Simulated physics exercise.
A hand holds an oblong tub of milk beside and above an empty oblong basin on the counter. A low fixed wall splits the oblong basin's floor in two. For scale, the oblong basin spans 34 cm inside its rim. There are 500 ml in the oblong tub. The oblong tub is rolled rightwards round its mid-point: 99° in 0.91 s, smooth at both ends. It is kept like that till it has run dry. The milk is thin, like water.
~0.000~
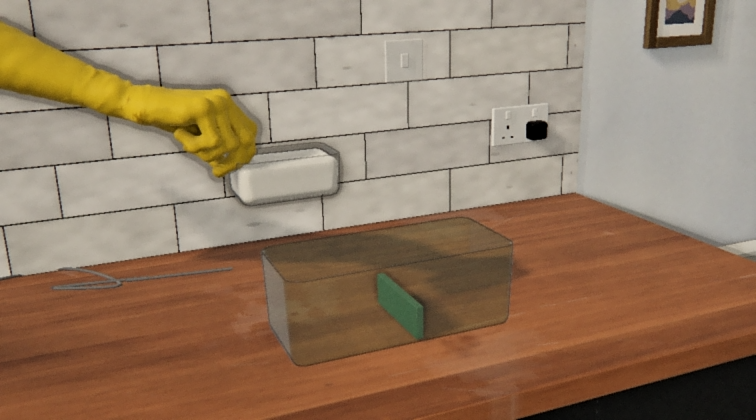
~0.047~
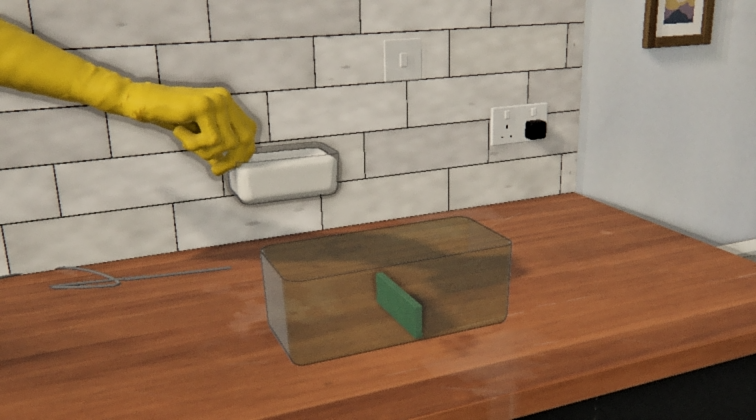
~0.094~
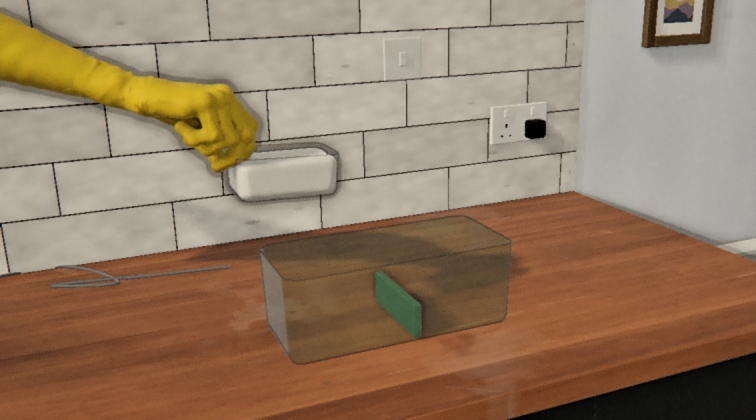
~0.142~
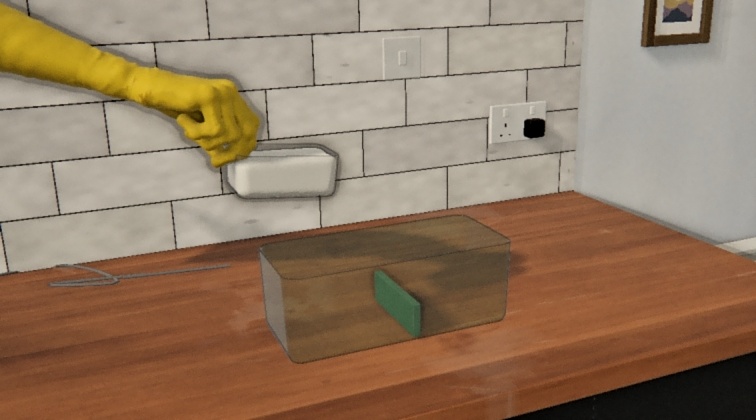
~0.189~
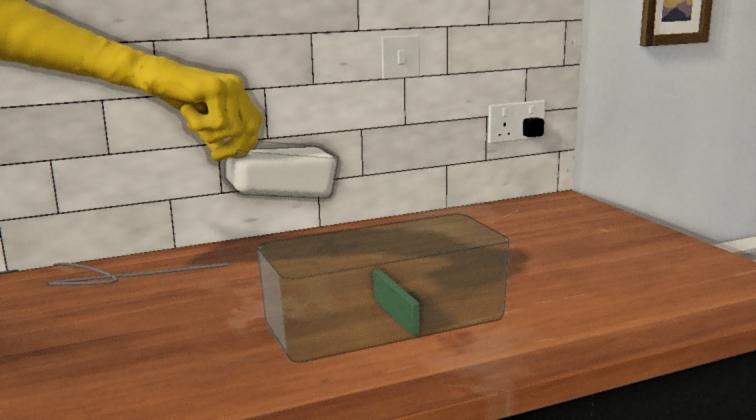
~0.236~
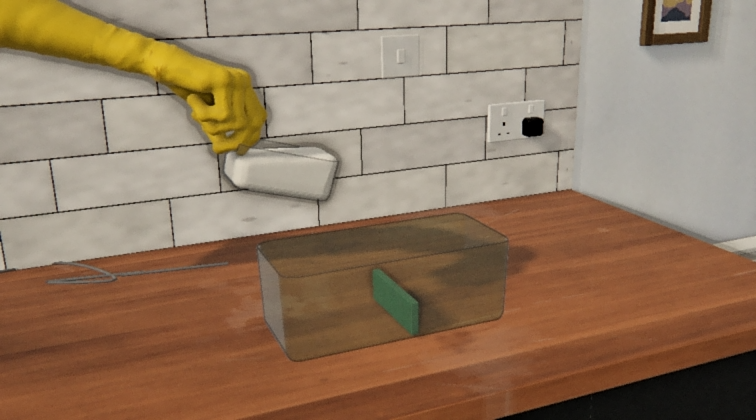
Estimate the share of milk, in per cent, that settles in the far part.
The far part has some 5 per cent.
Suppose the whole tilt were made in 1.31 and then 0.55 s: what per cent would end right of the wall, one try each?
In turn about 10 and 5 per cent.
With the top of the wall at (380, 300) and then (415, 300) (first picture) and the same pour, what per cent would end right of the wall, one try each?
In turn about 60 and 15 per cent.
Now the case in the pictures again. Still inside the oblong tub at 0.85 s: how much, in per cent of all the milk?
Near 6 in a hundred.
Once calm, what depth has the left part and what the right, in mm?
Some 18 mm on the left and 0 mm on the right.
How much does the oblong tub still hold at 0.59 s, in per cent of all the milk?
Some 30 per cent.
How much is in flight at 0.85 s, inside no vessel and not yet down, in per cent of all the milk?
Near 4 in a hundred.
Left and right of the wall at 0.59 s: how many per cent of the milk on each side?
Some 28 per cent left and 0 right.
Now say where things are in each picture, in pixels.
Tilt 0°; pouring edge (331, 149); surface from (233, 164) to (328, 153); the oblong basin's rim runs from (273, 266) to (490, 231); the wall's top is at (399, 290), in the first frame.
Tilt 1°; pouring edge (330, 149); surface from (232, 163) to (327, 153), in the second frame.
Tilt 3°; pouring edge (330, 149); surface from (231, 162) to (328, 152), in the third frame.
Tilt 6°; pouring edge (330, 151); surface from (231, 160) to (327, 152), in the fourth frame.
Tilt 10°; pouring edge (330, 154); surface from (231, 158) to (328, 152), in the fifth frame.
Tilt 16°; pouring edge (330, 158); surface from (230, 158) to (329, 153); 1 per cent is over the edge, in the sixth frame.
Then, 0.59 s in, the tilt is 71° and 29 per cent is still to pour, 29 is left of the wall and 0 right of it.
Then, 0.85 s in, the tilt is 98° and 6 per cent is still to pour, 86 is left of the wall and 4 right of it.
Then, 1.12 s in, the tilt is 99° and 1 per cent is still to pour, 93 is left of the wall and 5 right of it.
Then, 1.41 s in, the tilt is 99° and 0 per cent is still to pour, 94 is left of the wall and 5 right of it.
Finally, 94 per cent lies left of the wall, 5 right of it and 1 outside.
